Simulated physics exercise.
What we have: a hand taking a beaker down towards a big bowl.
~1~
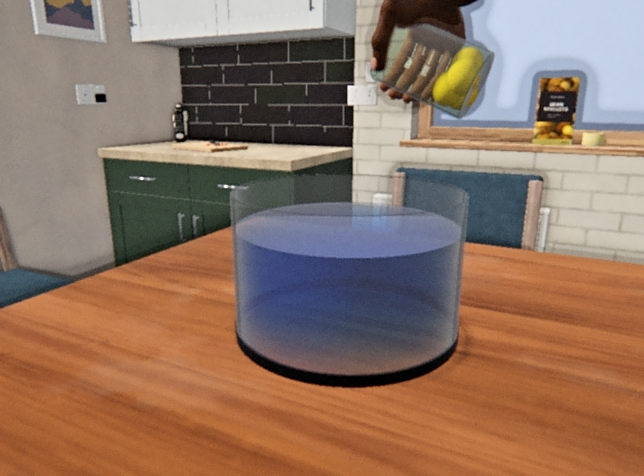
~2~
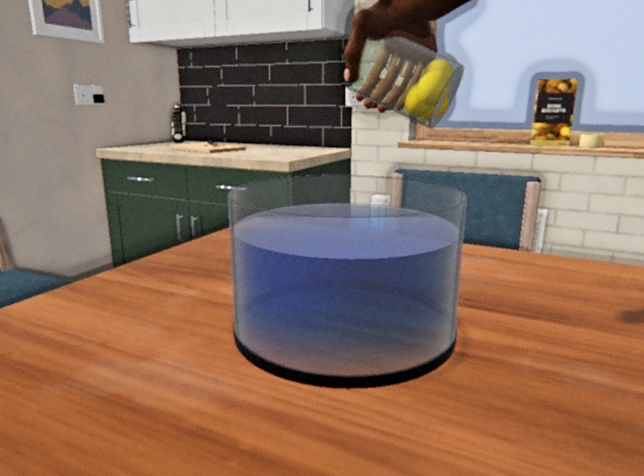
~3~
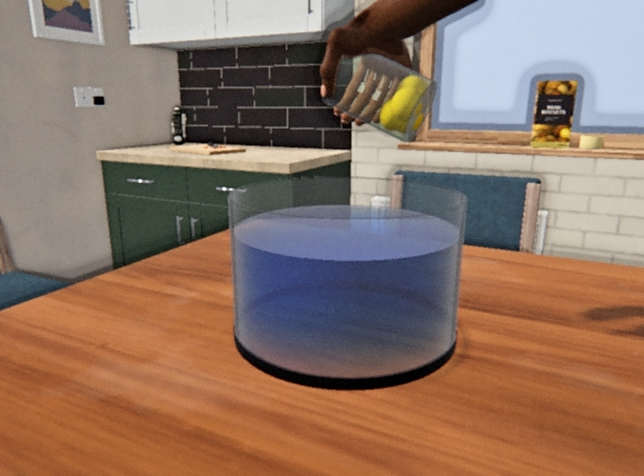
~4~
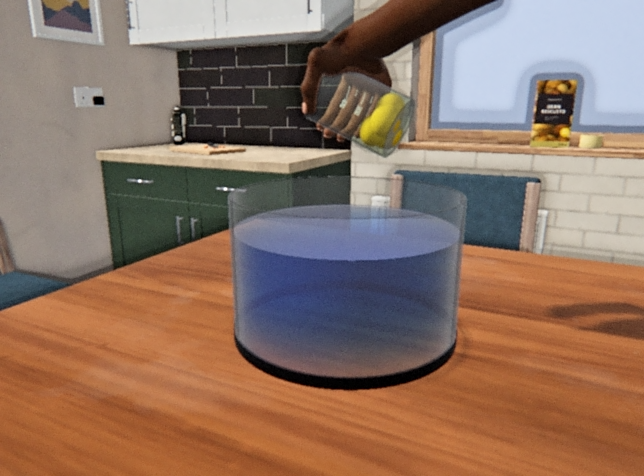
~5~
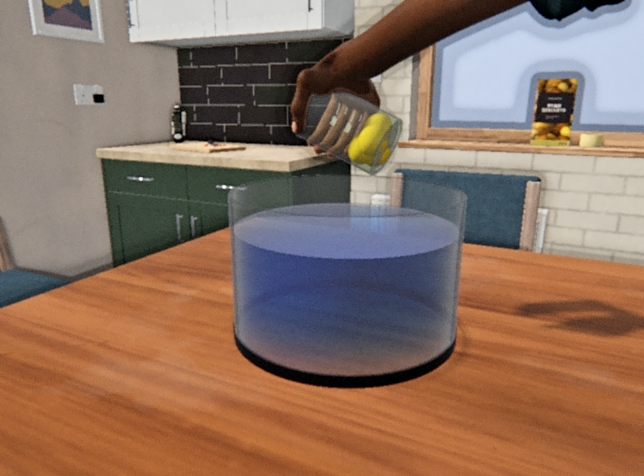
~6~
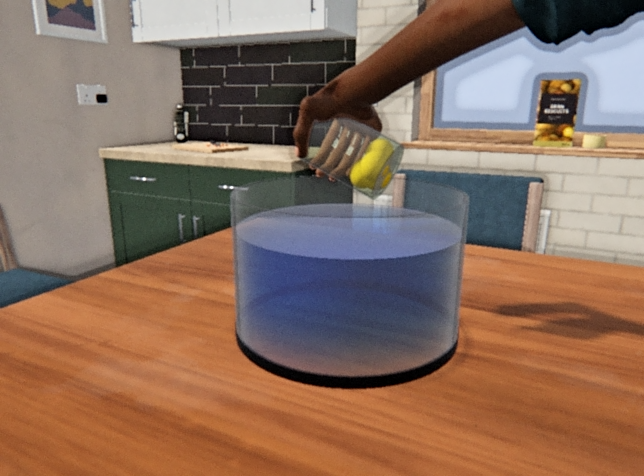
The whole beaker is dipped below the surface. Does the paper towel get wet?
The paper towel ends up wet.
Shortly, the beaker enters the dyed water.
Then, dyed water pours in as the air escapes.
At the finish, the beaker is under, flooded, and the paper towel is wet.
